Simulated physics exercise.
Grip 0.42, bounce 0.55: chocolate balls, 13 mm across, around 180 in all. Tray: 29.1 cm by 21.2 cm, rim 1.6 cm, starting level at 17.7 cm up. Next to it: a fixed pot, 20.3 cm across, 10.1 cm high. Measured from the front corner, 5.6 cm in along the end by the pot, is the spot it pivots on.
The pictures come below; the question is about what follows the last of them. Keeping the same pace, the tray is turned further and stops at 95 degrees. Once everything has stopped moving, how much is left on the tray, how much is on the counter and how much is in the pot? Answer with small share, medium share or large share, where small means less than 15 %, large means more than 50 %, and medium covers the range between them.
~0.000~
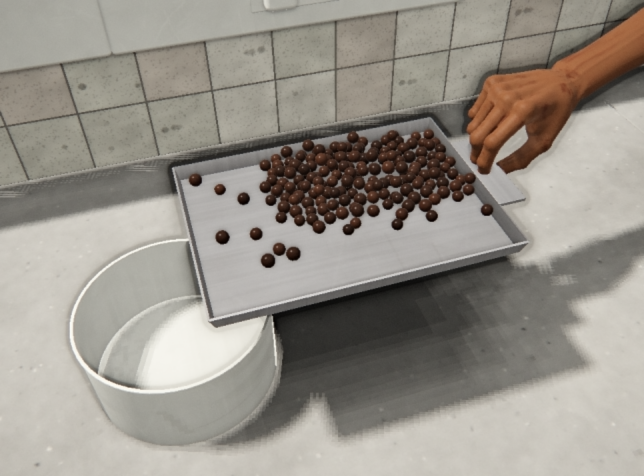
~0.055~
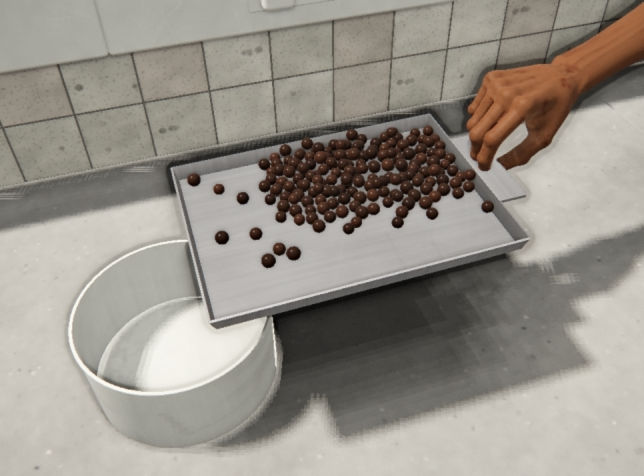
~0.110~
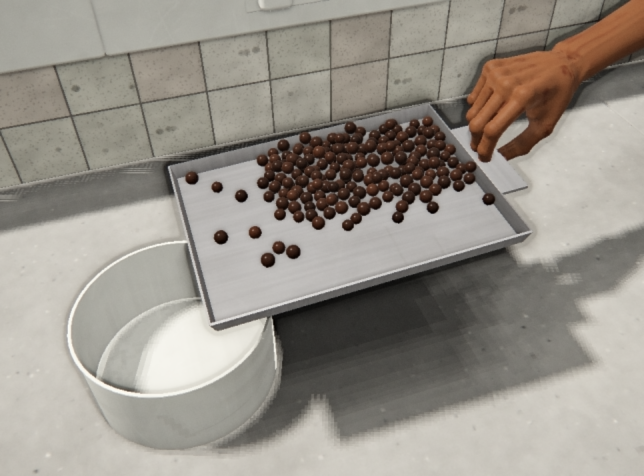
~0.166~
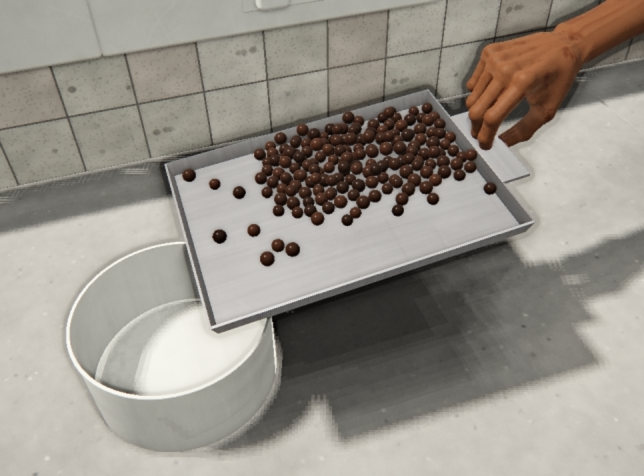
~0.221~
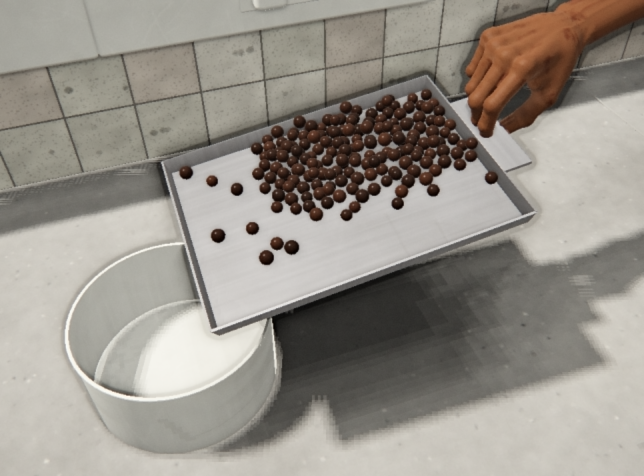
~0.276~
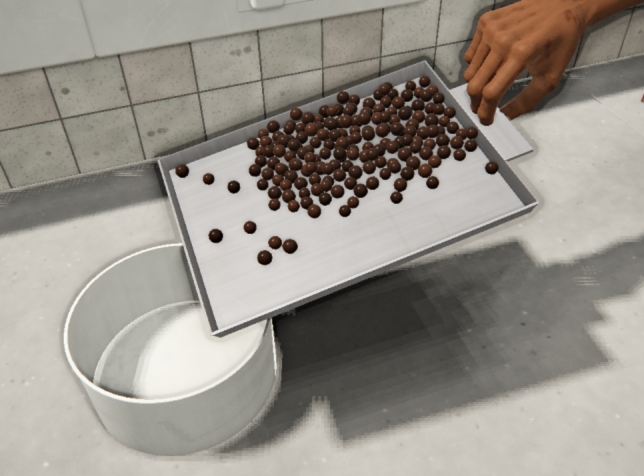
Tray - small share; counter - large share; pot - medium share.
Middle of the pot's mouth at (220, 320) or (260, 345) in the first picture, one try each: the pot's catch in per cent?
Roughly 75 and 95 percent.
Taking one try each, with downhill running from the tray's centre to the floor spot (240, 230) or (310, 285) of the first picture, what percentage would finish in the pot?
The share comes to roughly 85 in a hundred, then roughly 15 in a hundred.
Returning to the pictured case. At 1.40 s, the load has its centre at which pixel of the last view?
Look near (203, 377) in the last picture.
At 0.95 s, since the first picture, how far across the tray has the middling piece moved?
It has moved some 15 cm from its start.
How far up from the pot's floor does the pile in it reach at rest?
My guess is around 2.5 centimetres.
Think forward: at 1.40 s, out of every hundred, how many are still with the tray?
Around 40 percent.
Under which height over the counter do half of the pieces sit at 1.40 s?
Roughly 10 centimetres, more or less.
After 0.95 s, tilt 51 degrees; the tray holds 85 %, the pot 0 %.
After 1.40 s, tilt 77 degrees; the tray holds 40 %, the pot 15 %.
After 1.92 s, tilt 95 degrees; the tray holds 0 %, the pot 40 %.
In the end, at 2.8 s, tray 0 %, counter 60 %, pot 40 %.
